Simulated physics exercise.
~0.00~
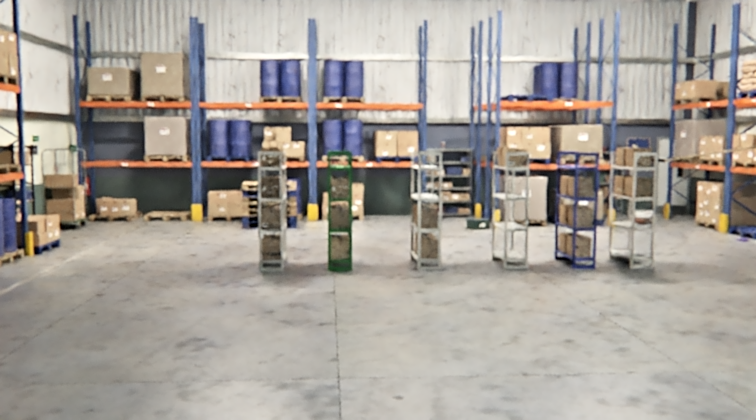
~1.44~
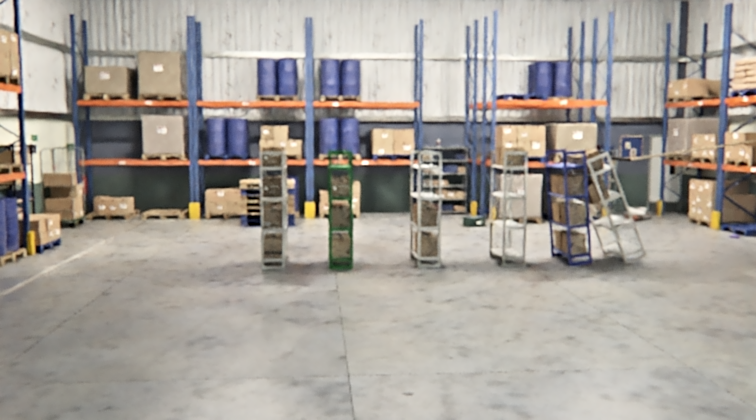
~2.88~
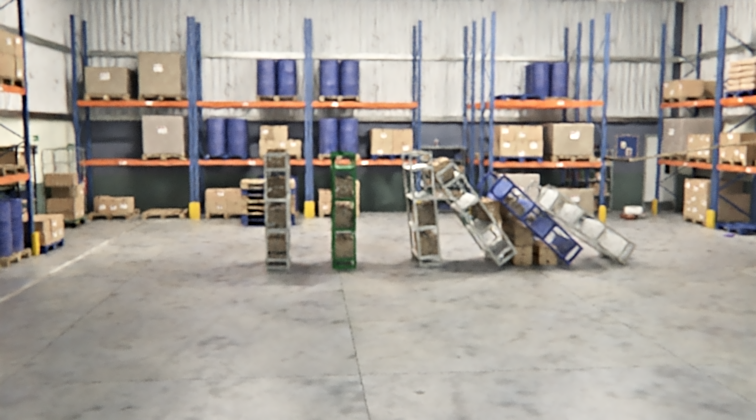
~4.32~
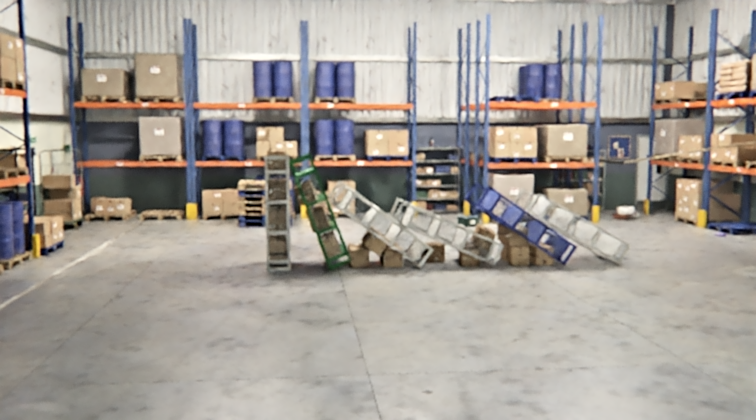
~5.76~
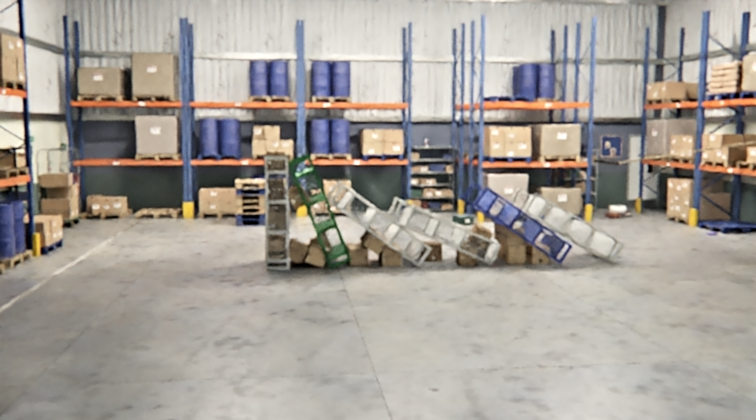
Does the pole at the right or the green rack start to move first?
The pole moves first, shifting left as the rightmost rack begins to tip. The green rack stays upright until later, when the collapse reaches it and it leans left.
